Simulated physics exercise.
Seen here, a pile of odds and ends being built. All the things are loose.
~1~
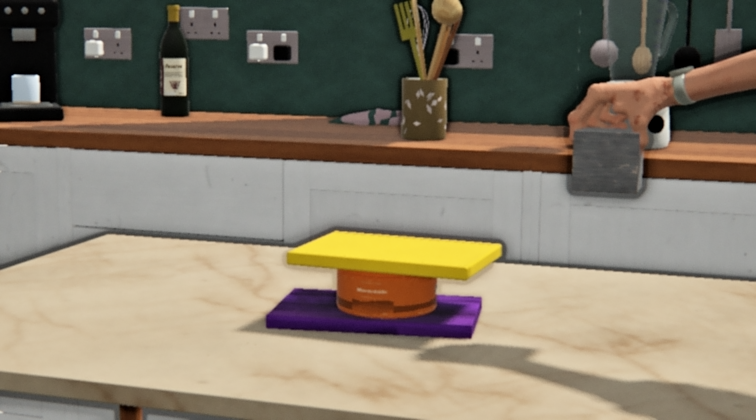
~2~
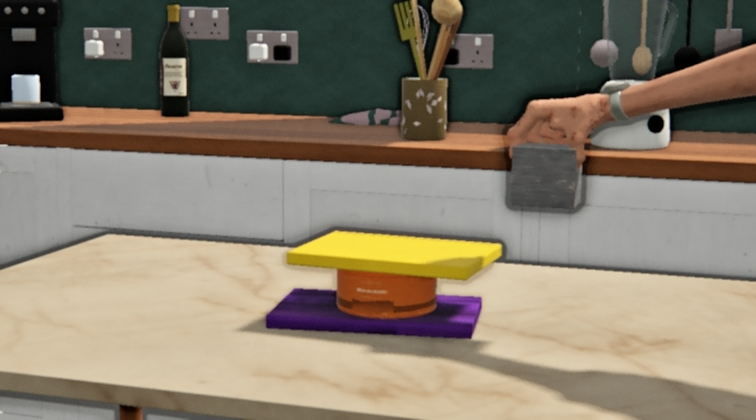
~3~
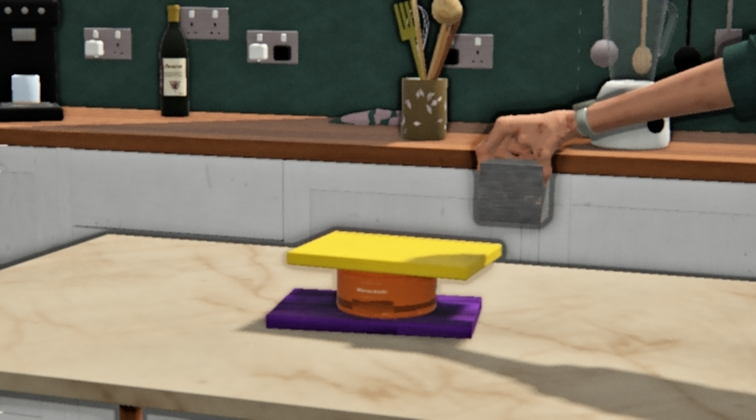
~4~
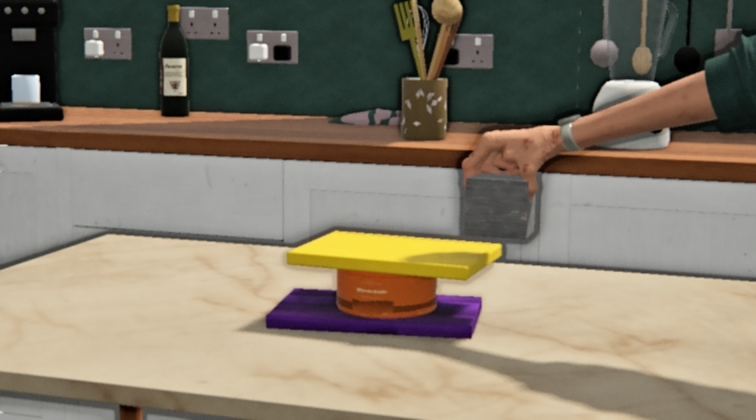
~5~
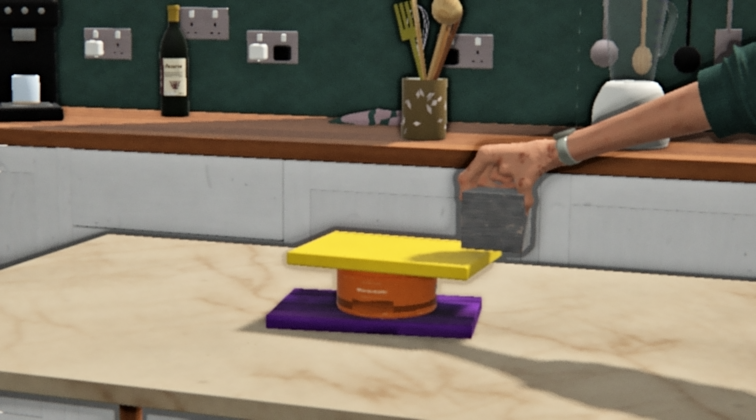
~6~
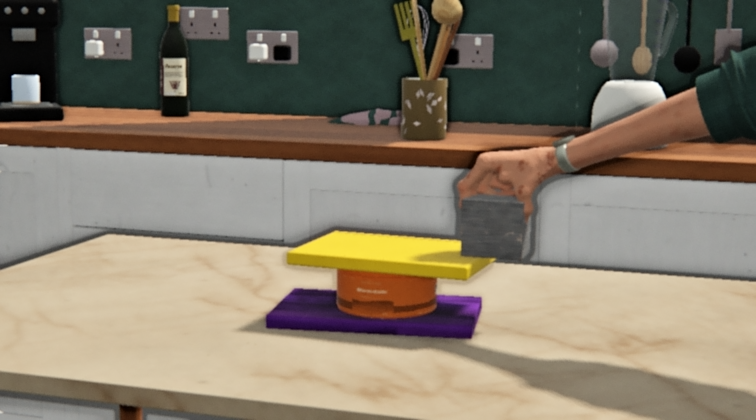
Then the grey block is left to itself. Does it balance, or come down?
The pile loses its balance.
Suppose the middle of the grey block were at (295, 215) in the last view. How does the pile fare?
Then it loses its balance.
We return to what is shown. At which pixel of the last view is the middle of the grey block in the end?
Near (527, 297).
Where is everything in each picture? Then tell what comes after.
In the first frame, still above its spot; grey block (608, 160); purple board (378, 312).
In the second frame, still above its spot; grey block (546, 175); yellow tray (396, 255).
In the third frame, still above its spot; grey block (514, 190); orange tub (387, 284).
In the fourth frame, still above its spot; grey block (500, 205); purple board (378, 312).
In the fifth frame, still above its spot; grey block (496, 219); yellow tray (396, 255).
In the sixth frame, set down, still held; grey block (496, 226); orange tub (387, 284).
Then, 0.30 s on from there, grey block now fallen.
Then, 0.50 s on from there, things are still on the move.
Then, 1.70 s on from there, nothing new.
In the end, fallen, grey block; the other 3 unmoved. At the end, from the last picture's camera, grey block near (528, 297). The pile comes apart.
